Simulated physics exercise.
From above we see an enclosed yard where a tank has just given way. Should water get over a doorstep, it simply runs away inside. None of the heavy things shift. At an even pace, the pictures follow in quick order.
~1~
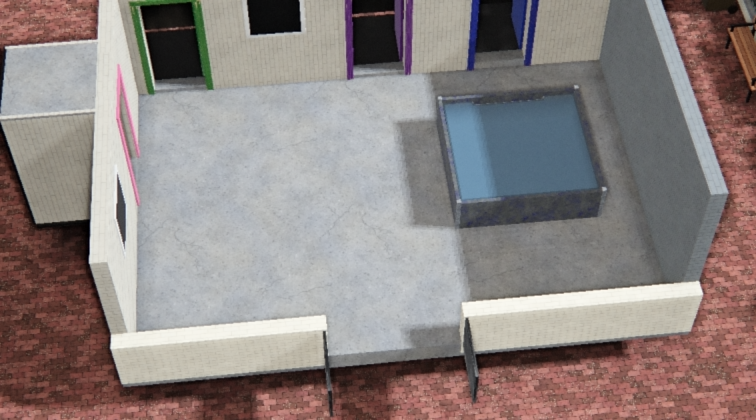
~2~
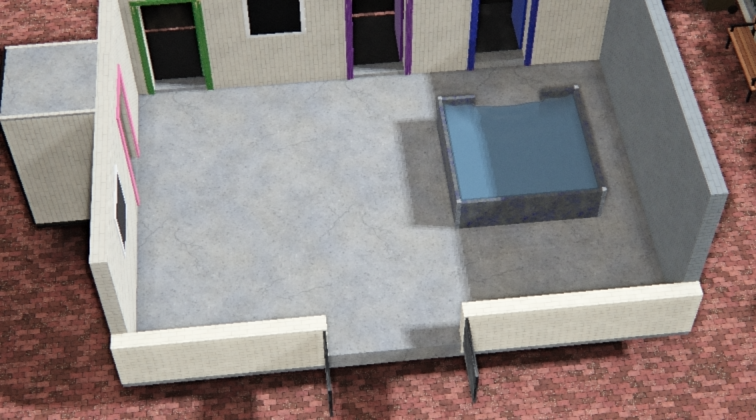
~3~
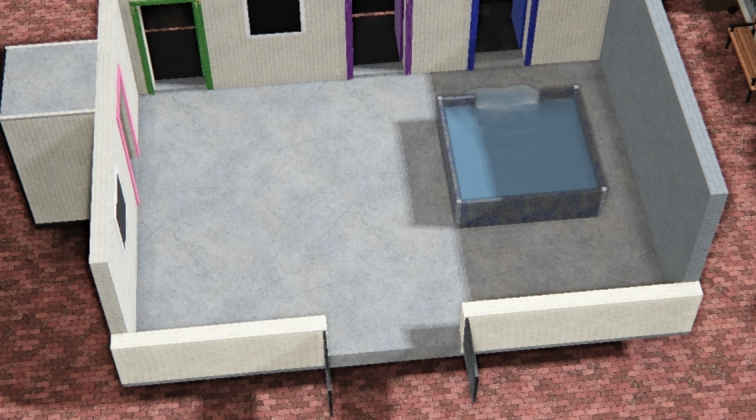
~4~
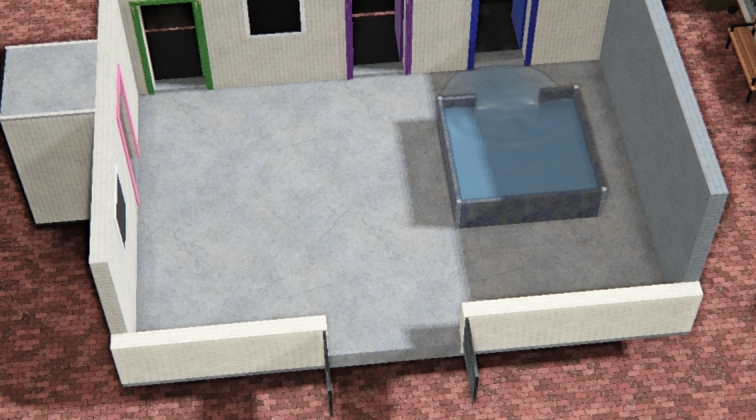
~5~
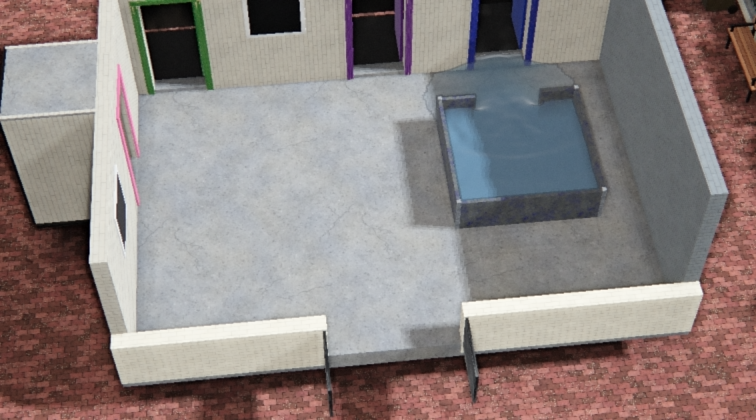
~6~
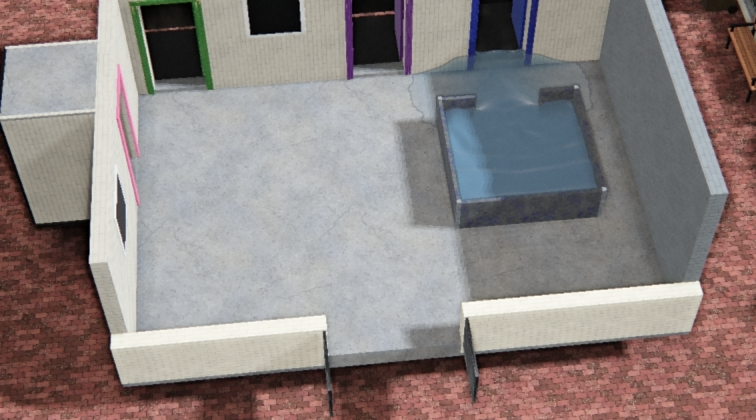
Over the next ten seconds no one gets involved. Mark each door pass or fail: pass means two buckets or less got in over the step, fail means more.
Purple door - pass, pink door - fail, blue door - fail, green door - pass.
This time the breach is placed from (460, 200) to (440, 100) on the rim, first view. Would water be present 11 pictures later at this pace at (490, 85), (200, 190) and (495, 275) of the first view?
Unwetted, submerged, unwetted.
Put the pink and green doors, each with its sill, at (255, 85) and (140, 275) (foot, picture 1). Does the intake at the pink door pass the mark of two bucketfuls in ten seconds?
In short: The pink one takes less.
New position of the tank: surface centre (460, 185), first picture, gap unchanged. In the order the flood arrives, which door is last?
The pink-painted one.
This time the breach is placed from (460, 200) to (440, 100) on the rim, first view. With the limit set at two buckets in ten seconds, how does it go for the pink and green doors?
Lab note - pink door tops the mark, green door tops the mark.
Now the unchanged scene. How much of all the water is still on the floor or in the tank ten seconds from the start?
Close to 84 in a hundred.
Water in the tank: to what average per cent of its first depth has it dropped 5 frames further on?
Roughly 72 percent.
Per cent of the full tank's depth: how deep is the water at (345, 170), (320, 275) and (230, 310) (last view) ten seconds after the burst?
I'd put them at close to 4 per cent, then 8 per cent, then 14 per cent.
A moment on, water covers 10 % of the floor; the purple door wet at the sill, nothing in, the pink door not reached, the blue door far over two buckets in, the green door not reached.
Next, water covers 20 % of the floor; the purple door wet at the sill, nothing in, the pink door not reached, the blue door far over two buckets in, the green door not reached.
Then, water covers 45 % of the floor; the purple door wet at the sill, nothing in, the pink door not reached, the blue door far over two buckets in, the green door wet at the sill, nothing in.
Later, water covers 70 % of the floor; the purple door under two buckets in, the pink door over two buckets in, the blue door far over two buckets in, the green door wet at the sill, nothing in.
In the end, water covers 95 % of the floor; the purple door under two buckets in, the pink door over two buckets in, the blue door far over two buckets in, the green door wet at the sill, nothing in.
